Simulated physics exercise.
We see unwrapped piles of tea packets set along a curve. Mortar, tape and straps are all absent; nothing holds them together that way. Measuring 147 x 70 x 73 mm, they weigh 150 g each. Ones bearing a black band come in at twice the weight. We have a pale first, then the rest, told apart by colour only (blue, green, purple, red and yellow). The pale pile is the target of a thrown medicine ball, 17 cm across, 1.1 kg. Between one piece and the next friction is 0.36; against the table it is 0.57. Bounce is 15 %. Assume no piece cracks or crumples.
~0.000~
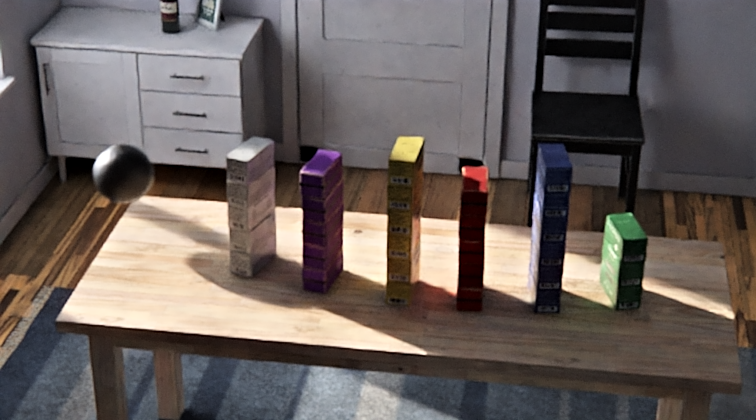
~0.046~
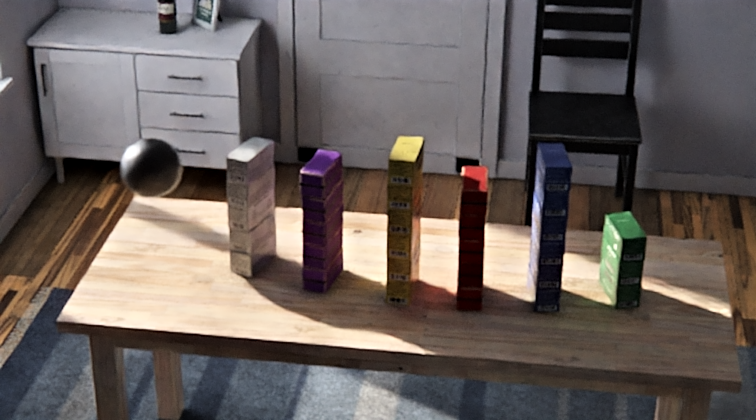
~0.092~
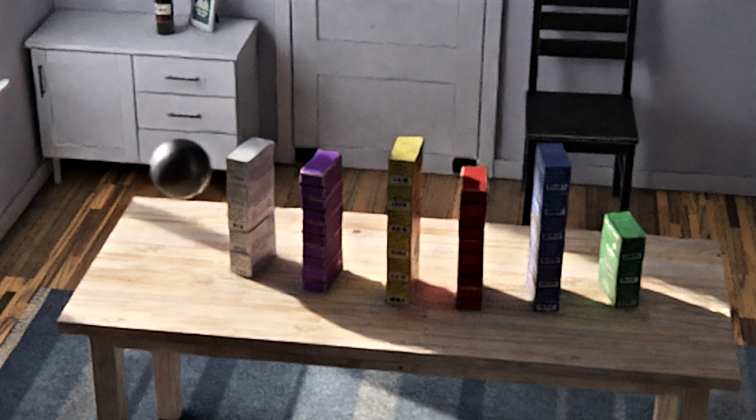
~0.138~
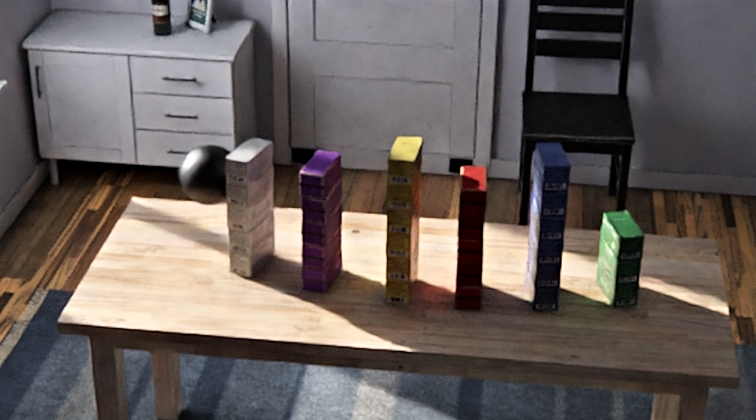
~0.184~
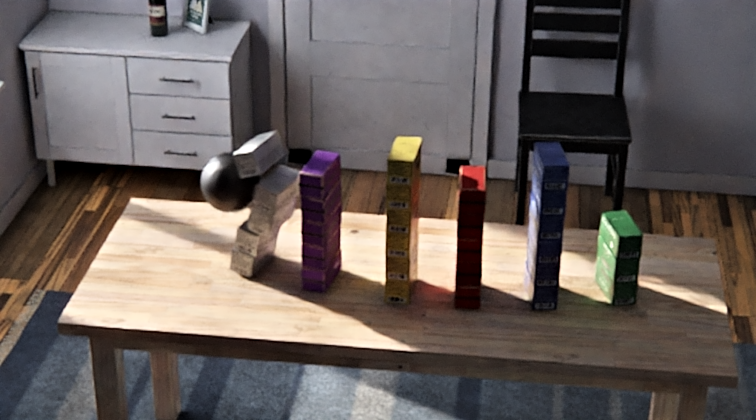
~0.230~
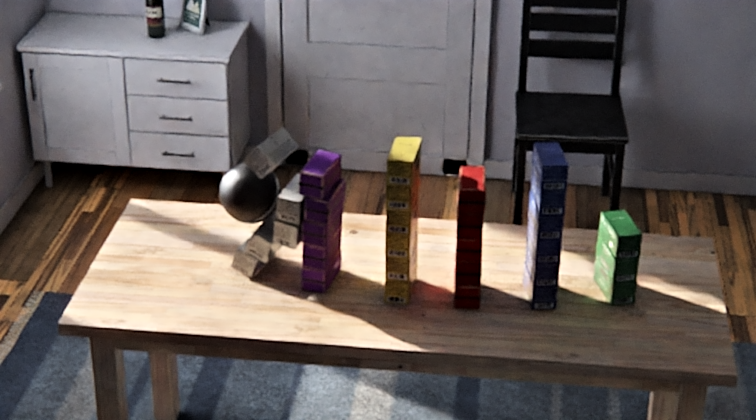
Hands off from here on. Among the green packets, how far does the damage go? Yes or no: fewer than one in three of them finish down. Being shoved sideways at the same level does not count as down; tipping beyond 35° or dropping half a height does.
No.
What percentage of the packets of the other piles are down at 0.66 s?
At that instant, 25 percent.
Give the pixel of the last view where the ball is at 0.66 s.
I'd put it somewhere around (262, 245).
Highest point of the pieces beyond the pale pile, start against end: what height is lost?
I make it close to 19 cm.
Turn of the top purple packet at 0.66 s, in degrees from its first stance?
At that moment, roughly 100 degrees.
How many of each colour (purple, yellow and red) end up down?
Count - purple = 4; yellow = 5; red = 5.
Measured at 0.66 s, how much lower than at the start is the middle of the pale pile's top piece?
Drop so far: Roughly 22 cm.
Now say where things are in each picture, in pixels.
In the first picture (each place is the centre of the face we see best; the camera moves round a little), ball (124, 174) 33 cm from contact, 2.5 m/s; top green packet (627, 226); top yellow packet (401, 173); the others all in place.
The second picture shows ball (152, 168) 23 cm from contact, 2.3 m/s; top green packet (626, 225).
The third picture shows ball (181, 168) 13 cm from contact, 2.2 m/s; top green packet (625, 224).
The fourth picture shows ball (211, 175) 26 mm from contact, 2.2 m/s; top green packet (624, 223).
The fifth picture shows ball (231, 183) after contact, 1.4 m/s; top green packet (622, 223); the others all in place.
The sixth picture shows ball (250, 193) after contact, 1.2 m/s; top green packet (621, 222); top purple packet (321, 163); one has shifted.
By 0.66 s, 4 of the pale pile down; none of the 3 green packets down (6 of 25 in all colours); top green packet unmoved; top purple packet on its side.
By 1.42 s, 4 of the pale pile down; 3 of the 3 green packets down (23 of 25 in all colours); top green packet tilted 65°, 12 cm lower; top purple packet tilted 75°, 12 cm lower.
When it is over (2.4 s), 4 of the pale pile down; 3 of the 3 green packets down (23 of 25 in all colours); top green packet on its side; top purple packet tilted 75°, 12 cm lower. That is 100 per cent. In pixels of the last frame, middles, top purple packet near (380, 233).
